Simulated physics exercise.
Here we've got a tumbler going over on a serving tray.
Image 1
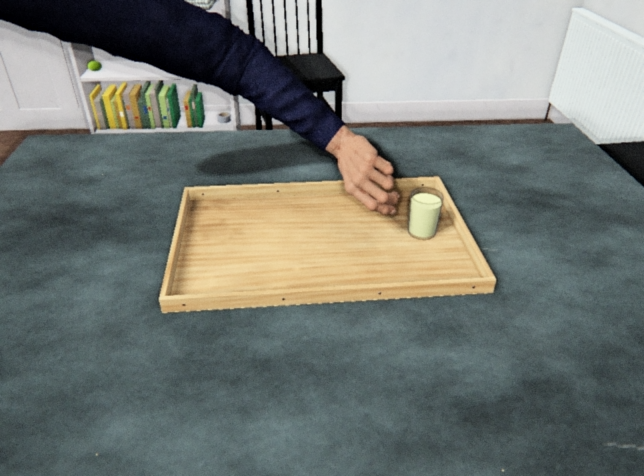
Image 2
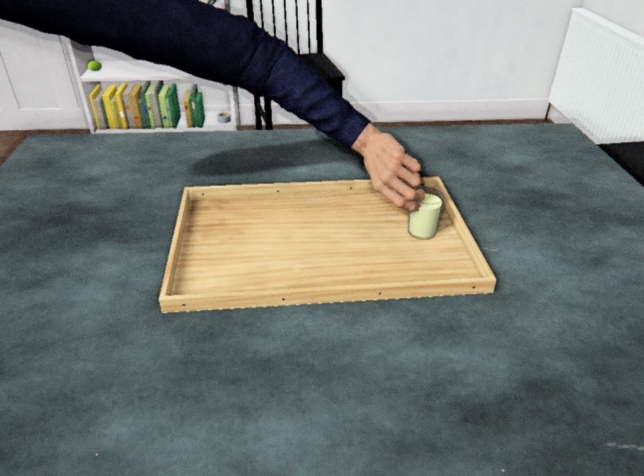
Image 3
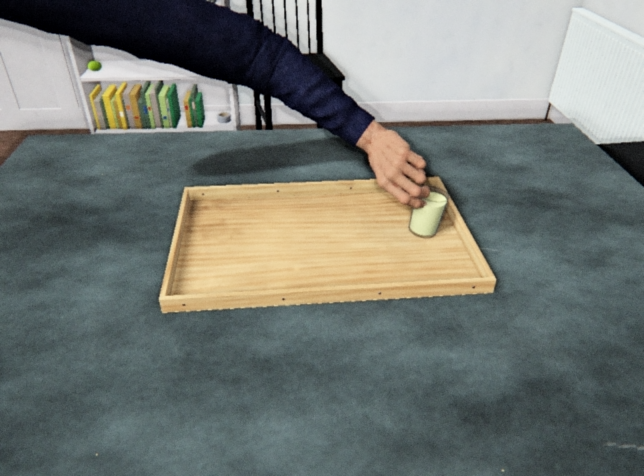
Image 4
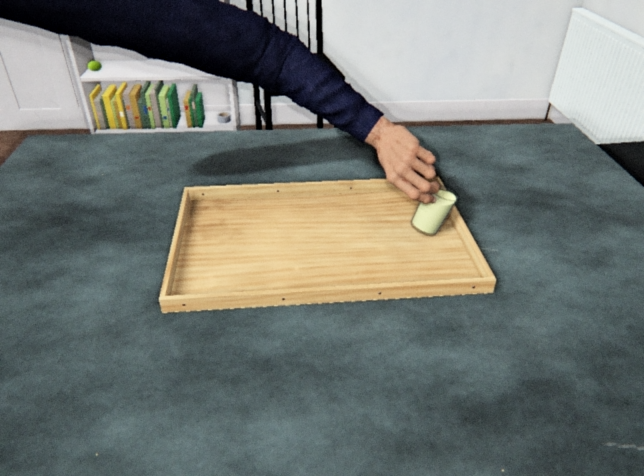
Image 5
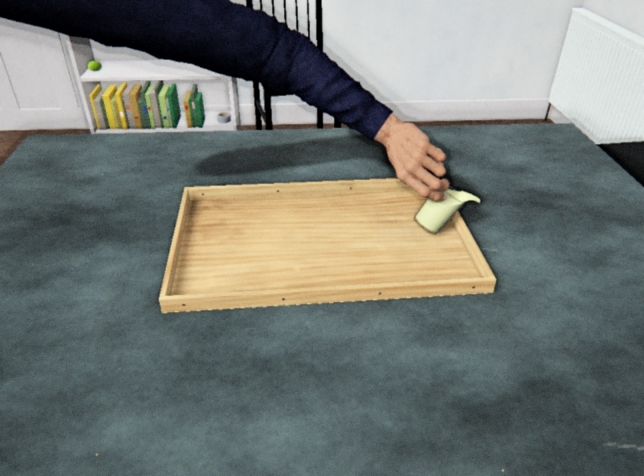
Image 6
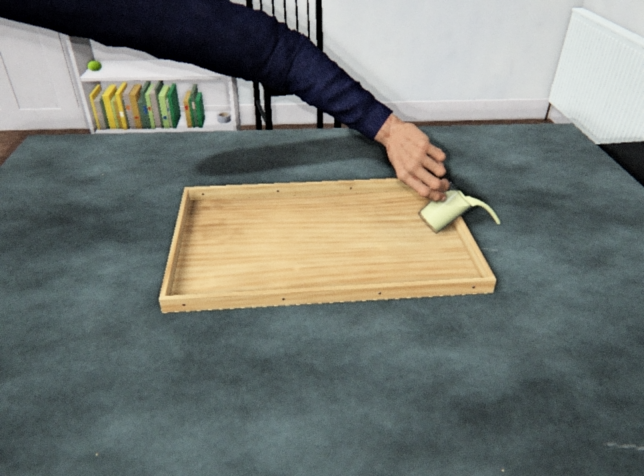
A hand in a dark blue sleeve reached right across a wooden tray and pushed against a tumbler of pale green liquid, which tilted over to the right as the liquid poured out past the tray's edge.
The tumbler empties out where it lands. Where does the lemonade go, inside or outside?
It gets beyond the tray.
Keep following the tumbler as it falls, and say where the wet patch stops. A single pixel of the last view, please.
It ends up somewhere close to (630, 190) in the last view.
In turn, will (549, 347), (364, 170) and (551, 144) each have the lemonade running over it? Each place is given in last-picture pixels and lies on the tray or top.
First spot: Missed; second: Missed; third: Missed.
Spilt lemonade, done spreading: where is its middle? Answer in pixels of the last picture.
(584, 212).
A moment on, the tumbler lies across the rim; the puddle covers about as much as a plate; it spreads outside the tray.
Further on, the puddle covers about as much as a tray; it spreads outside the tray.
When it is over, the puddle covers about as much as a tray; it spreads outside the tray.
